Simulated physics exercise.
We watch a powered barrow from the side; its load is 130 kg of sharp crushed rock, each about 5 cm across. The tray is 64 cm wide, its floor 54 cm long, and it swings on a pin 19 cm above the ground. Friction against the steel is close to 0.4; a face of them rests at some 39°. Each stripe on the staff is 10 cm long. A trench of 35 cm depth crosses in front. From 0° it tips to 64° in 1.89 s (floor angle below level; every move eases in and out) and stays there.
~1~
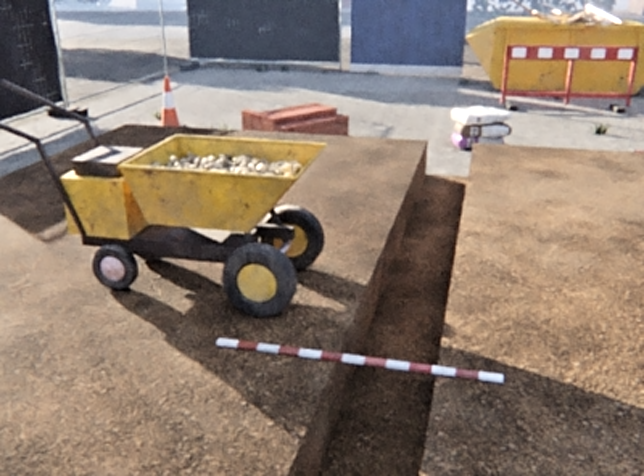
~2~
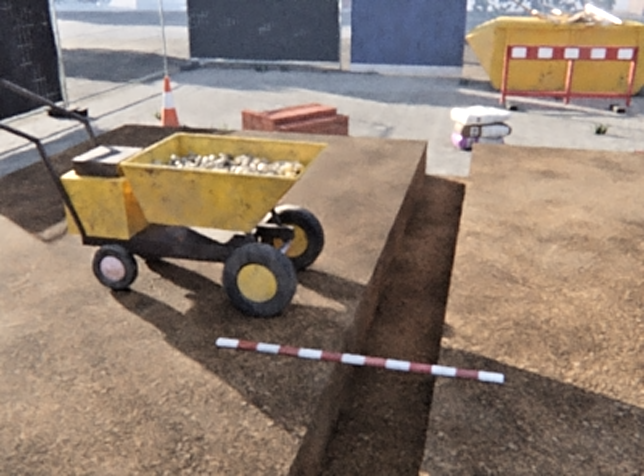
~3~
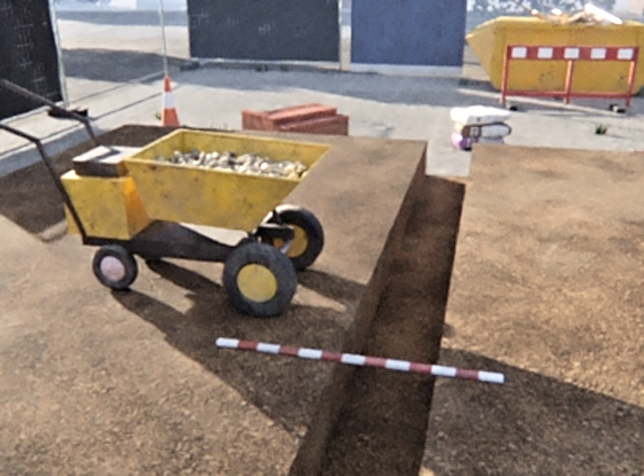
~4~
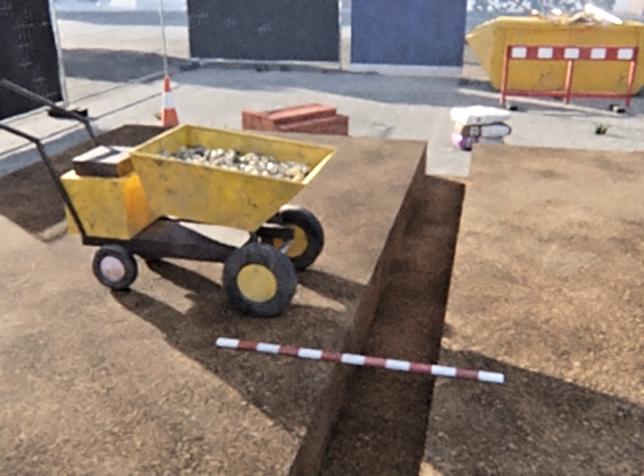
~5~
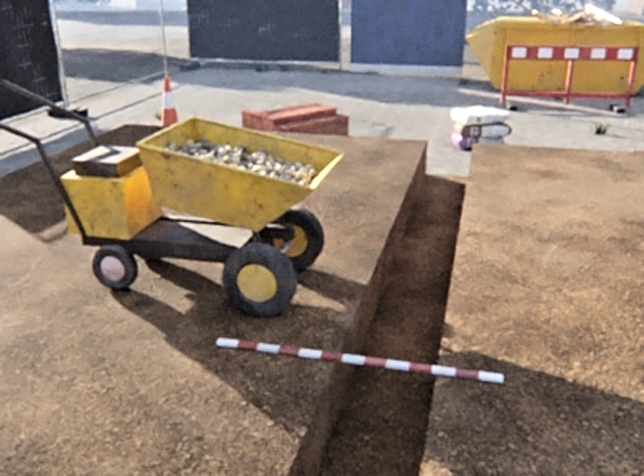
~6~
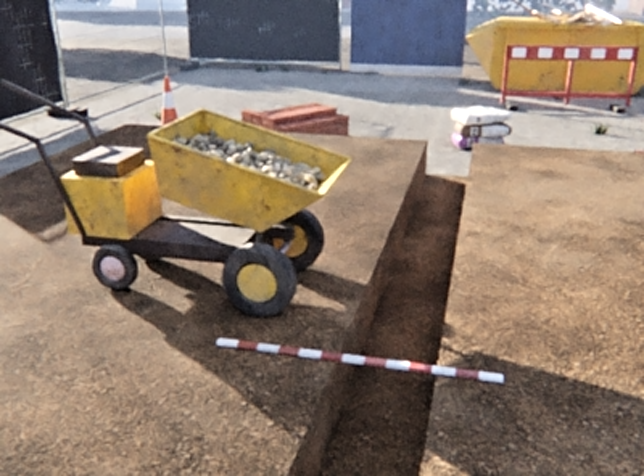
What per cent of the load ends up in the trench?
Some 61 per cent of it.
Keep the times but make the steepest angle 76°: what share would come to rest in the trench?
In that case some 100 per cent.
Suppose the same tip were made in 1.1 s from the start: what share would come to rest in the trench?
In that case some 60 per cent.
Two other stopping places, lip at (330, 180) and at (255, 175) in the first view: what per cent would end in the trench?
About 40 and 55 per cent.
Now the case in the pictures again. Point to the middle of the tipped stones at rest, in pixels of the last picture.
Near (412, 353).
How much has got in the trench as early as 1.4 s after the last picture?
About 5 per cent by then.
Then, 0.8 s after the last picture the floor is at 54°, 100 % in the tray; the foremost stones are at (358, 238).
Then, 1.4 s after the last picture the floor is at 64°, 93 % in the tray, 7 % in the trench; the foremost stones are at (430, 362).
Then, 1.7 s after the last picture the floor is at 64°, 74 % in the tray, 26 % in the trench; the foremost stones are at (437, 369).
Then, 3.7 s after the last picture the floor is at 64°, 39 % in the tray, 61 % in the trench; the foremost stones are at (439, 355).
